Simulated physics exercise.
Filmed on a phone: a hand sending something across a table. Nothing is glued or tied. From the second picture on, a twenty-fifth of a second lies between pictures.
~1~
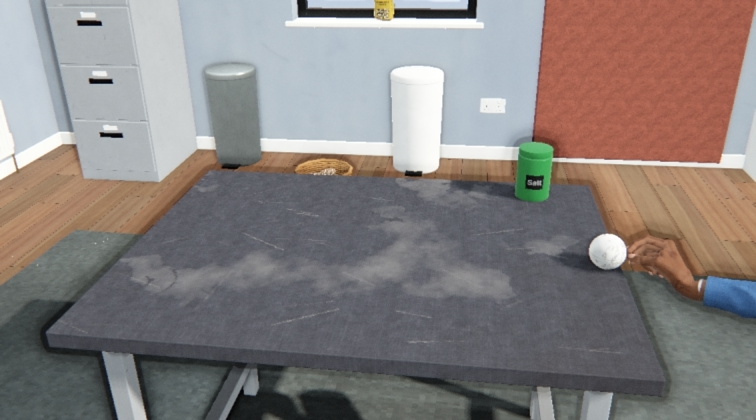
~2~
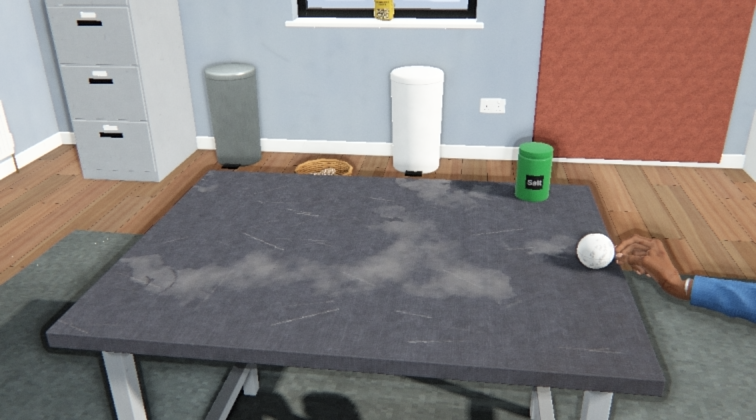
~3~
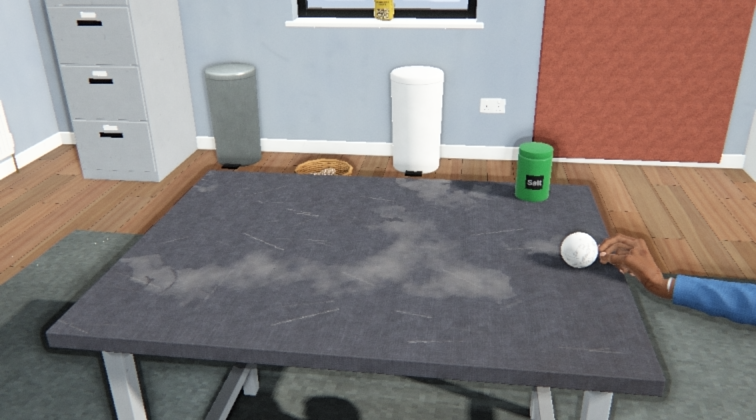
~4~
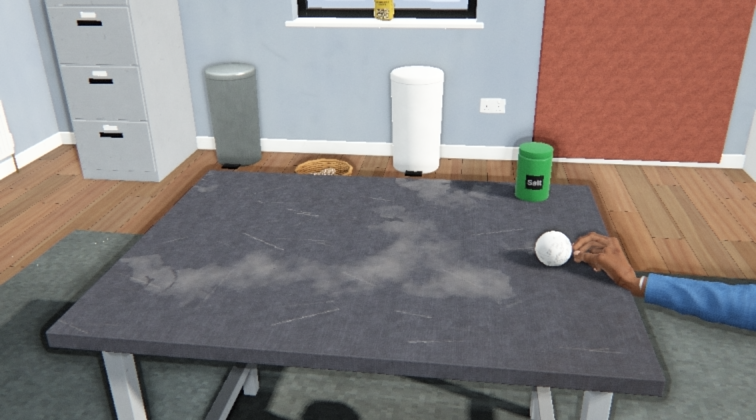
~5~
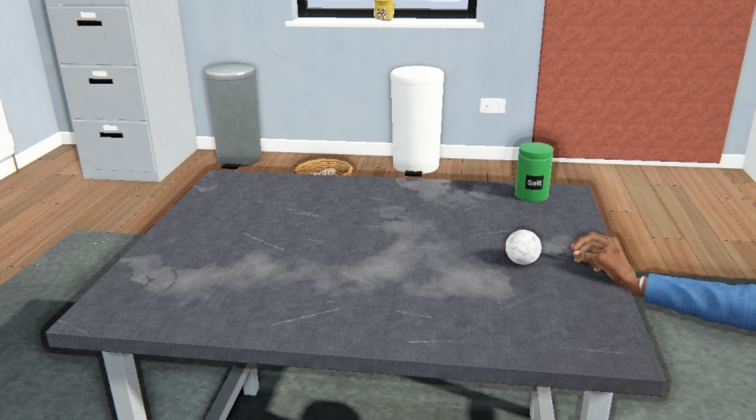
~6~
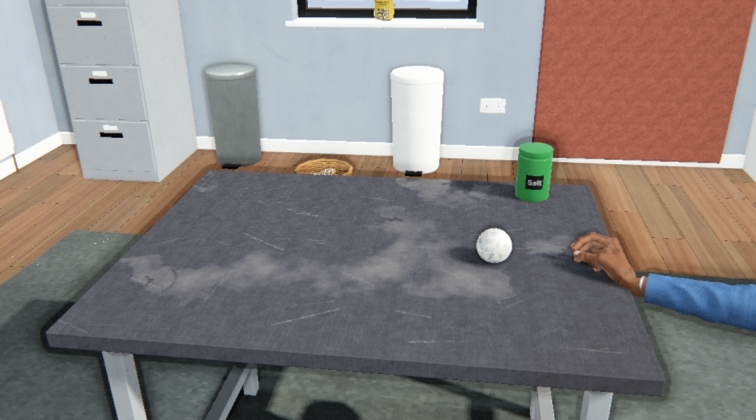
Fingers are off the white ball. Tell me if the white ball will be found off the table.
The white ball falls off the table.
Then, 0.30 s later than the last frame, white ball moved well along near (296, 235).
Then, 0.60 s later than the last frame, white ball now off the table.
Then, 0.90 s later than the last frame, things are still on the move.
When it is over, off the table, white ball.
